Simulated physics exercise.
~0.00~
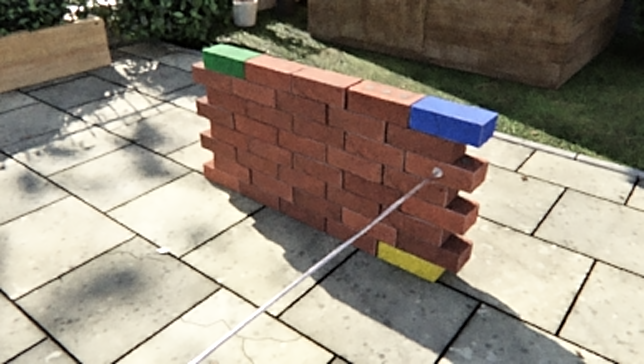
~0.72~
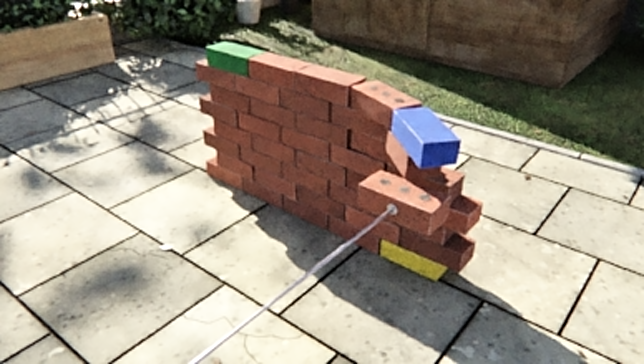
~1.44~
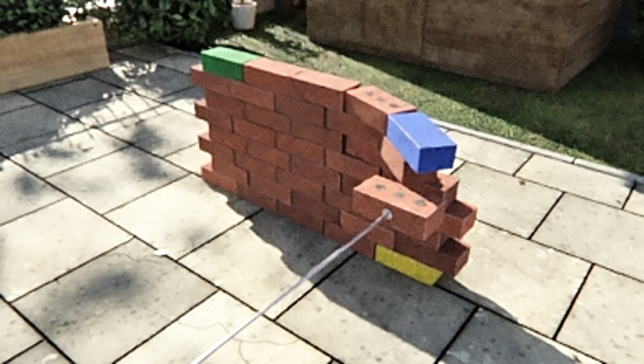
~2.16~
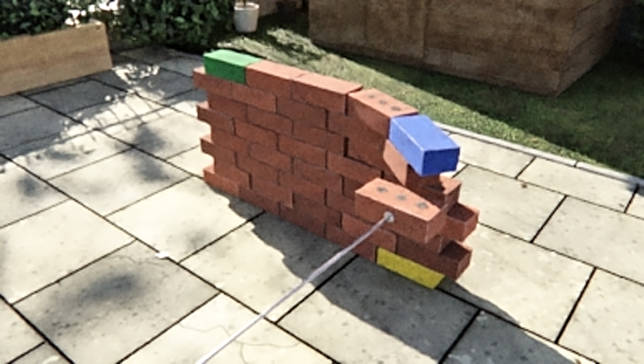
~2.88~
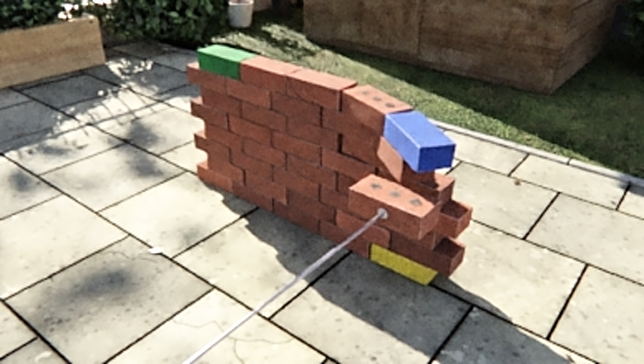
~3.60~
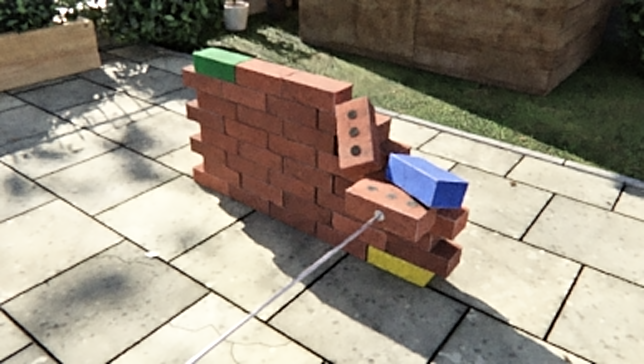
A thin rod attached to a red brick near the right end of a free-standing brick wall draws it out toward the lower left, and the bricks above sag, then drop, leaving one red brick tipped steeply and the blue brick lower, while the green brick stays in place.
